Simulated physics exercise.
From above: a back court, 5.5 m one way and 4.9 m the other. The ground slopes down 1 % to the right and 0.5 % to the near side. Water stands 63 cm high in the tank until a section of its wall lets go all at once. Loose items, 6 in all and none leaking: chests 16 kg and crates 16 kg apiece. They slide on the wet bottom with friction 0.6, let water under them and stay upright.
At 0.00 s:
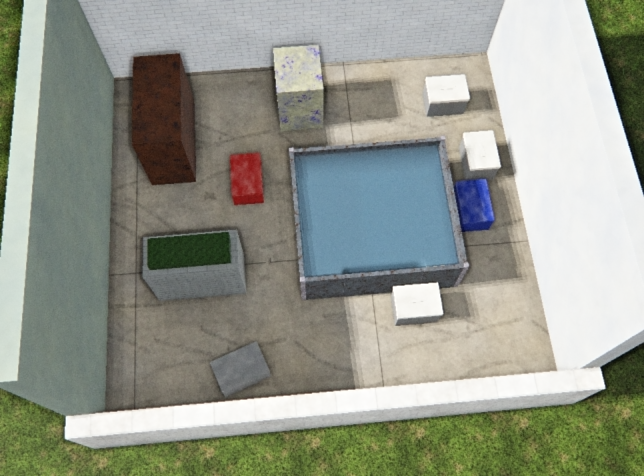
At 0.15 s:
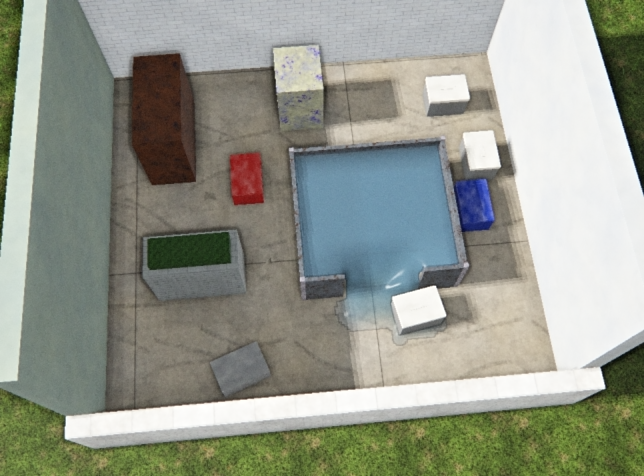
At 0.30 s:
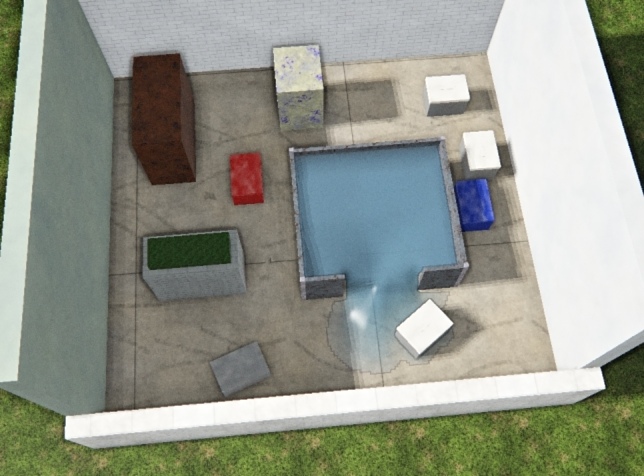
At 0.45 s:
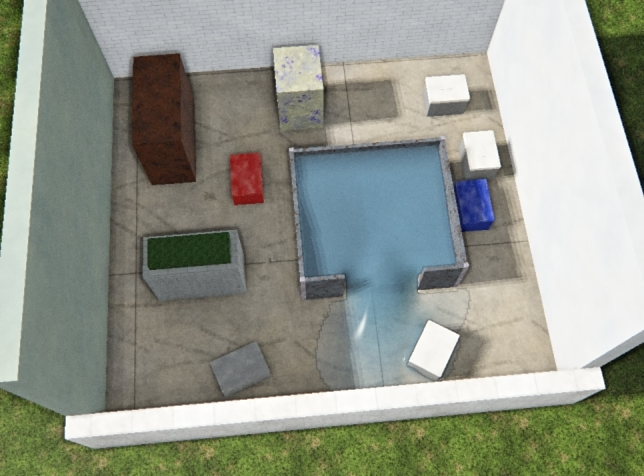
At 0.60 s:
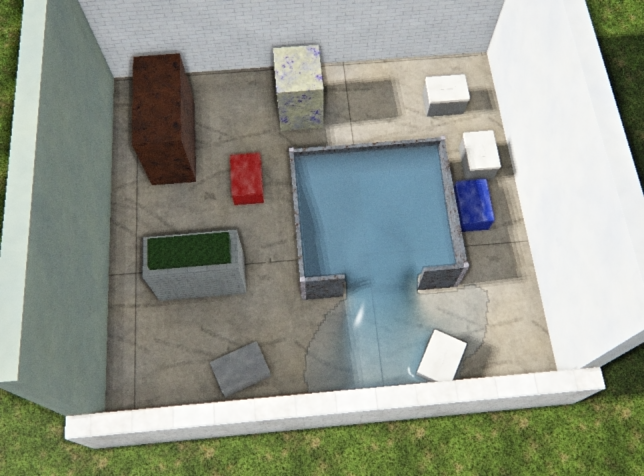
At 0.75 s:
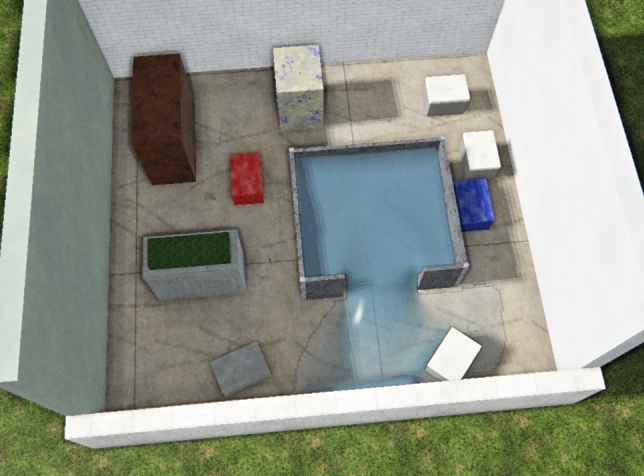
Water pouring through a gap in the near side of a raised pool, pushing a white box across a walled court.
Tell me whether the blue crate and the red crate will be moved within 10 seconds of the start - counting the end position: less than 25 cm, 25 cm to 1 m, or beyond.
Blue crate gets carried off; red crate slides a little.
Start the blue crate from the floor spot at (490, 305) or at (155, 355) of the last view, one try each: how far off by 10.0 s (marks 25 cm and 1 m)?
In that order: It gets carried off; it gets carried off.
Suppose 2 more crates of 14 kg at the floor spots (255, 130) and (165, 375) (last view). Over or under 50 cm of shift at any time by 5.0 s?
In that order: Less, more.
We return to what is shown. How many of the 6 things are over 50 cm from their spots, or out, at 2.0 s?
By then 2.
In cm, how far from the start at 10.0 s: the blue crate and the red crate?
About 140 and 40 cm.
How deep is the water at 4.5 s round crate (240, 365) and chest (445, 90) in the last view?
Roughly 6 and 6 cm.
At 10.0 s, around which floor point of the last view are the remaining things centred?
At about (324, 140).
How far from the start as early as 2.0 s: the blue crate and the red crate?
About 0 and 0 cm.
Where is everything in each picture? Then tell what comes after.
The blue crate at (475, 201) rests on the ground; the red crate at (246, 174) rests on the ground; water covers 3.2 m2; 0 of 6 have shifted, in the first picture.
The blue crate at (475, 201), on the bottom; the red crate at (246, 174), on the bottom; water covers 3.6 m2; 1 of 6 have shifted, in the second picture.
The blue crate at (475, 201) rests on the ground; the red crate at (246, 174) rests on the ground; 4.3 m2 under water; 1 of 6 have shifted, in the third picture.
The blue crate at (475, 201), on the bottom; the red crate at (246, 174) rests on the ground; water covers 5.1 m2; 1 of 6 have shifted, in the fourth picture.
The blue crate at (475, 201) rests on the ground; the red crate at (246, 174) rests on the ground; water covers 5.6 m2; 1 of 6 have shifted, in the fifth picture.
The blue crate at (475, 201) rests on the ground; the red crate at (246, 174), on the bottom; water covers 5.9 m2; 1 of 6 have shifted, in the sixth picture.
After 2.0 s the blue crate is near (475, 201), 0.0 m from its start, aground; the red crate is near (246, 174), 0.0 m from its start, aground; 0 afloat.
After 4.5 s the blue crate is near (444, 133), 1.0 m from its start, aground; the red crate is near (246, 174), 0.0 m from its start, aground; 1 afloat.
After 7.0 s the blue crate is near (407, 123), 1.4 m from its start, aground; the red crate is near (261, 166), 0.2 m from its start, afloat; 3 afloat.
After 10.0 s the blue crate is near (445, 115), 1.3 m from its start, afloat; the red crate is near (234, 150), 0.4 m from its start, afloat; 5 afloat.
